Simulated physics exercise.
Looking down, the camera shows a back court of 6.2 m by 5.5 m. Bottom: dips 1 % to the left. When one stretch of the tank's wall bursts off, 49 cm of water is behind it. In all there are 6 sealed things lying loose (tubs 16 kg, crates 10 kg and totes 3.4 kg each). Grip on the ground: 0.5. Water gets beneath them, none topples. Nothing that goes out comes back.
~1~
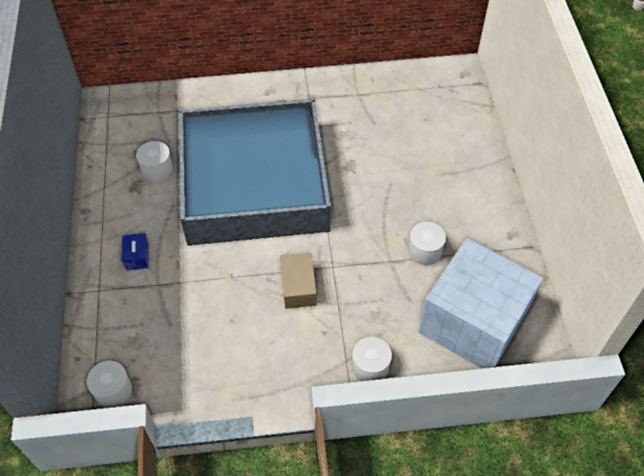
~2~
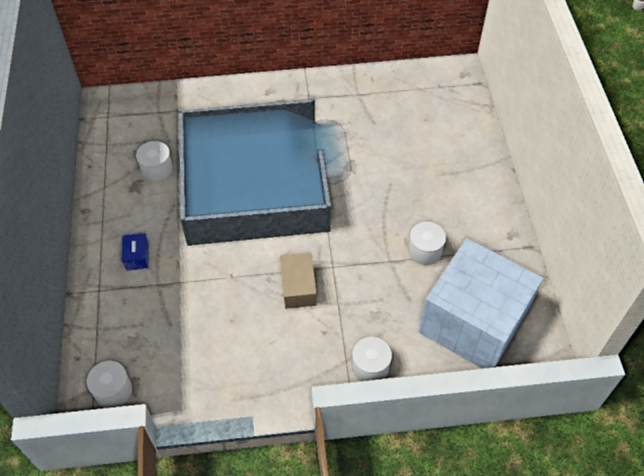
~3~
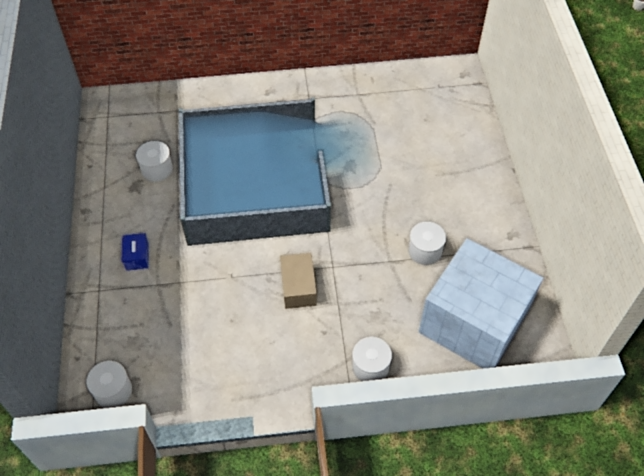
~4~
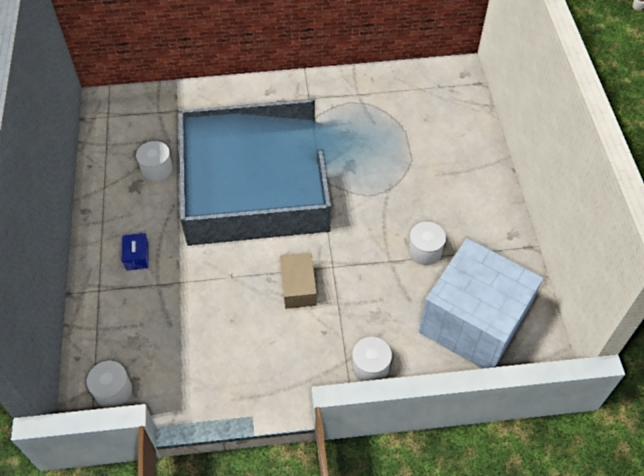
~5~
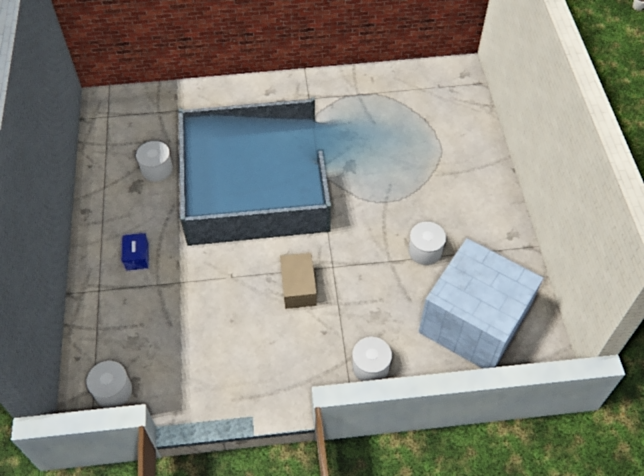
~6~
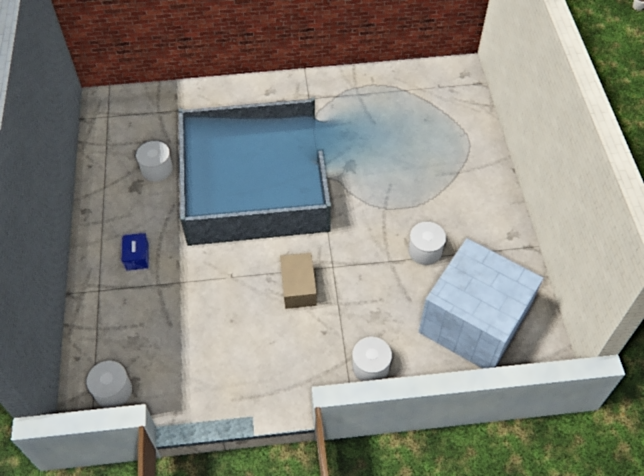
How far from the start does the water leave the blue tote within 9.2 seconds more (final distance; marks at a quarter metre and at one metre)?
It will scarcely move.
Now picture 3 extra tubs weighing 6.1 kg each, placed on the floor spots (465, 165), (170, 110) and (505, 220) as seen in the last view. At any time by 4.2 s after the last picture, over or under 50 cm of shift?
One by one: Beyond the mark, below the mark, beyond the mark.
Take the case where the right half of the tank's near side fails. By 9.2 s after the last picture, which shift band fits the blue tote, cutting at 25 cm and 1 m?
What happens next is that the blue tote does not really budge.
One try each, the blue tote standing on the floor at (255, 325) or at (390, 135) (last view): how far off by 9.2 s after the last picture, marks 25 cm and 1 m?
I'd expect that it is pushed partway first and gets borne away second.
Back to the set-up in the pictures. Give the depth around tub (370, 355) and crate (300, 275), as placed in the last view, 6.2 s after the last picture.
First roughly 4 cm, second roughly 3 cm.
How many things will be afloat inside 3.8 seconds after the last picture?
At that moment it comes to 0.
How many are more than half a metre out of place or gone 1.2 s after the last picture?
The number comes to 0.
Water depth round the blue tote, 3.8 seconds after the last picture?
Depth: About 0 cm.
Then, 1.2 s after the last picture the blue tote is near (134, 247), 0.0 m from its start, aground; 0 of 6 are out; 0 afloat.
Then, 3.8 s after the last picture the blue tote is near (134, 247), 0.0 m from its start, aground; 0 of 6 are out; 0 afloat.
Then, 6.2 s after the last picture the blue tote is near (134, 247), 0.0 m from its start, aground; 0 of 6 are out; 0 afloat.
Then, 9.2 s after the last picture the blue tote is near (131, 248), 0.0 m from its start, afloat; 0 of 6 are out; 1 afloat.
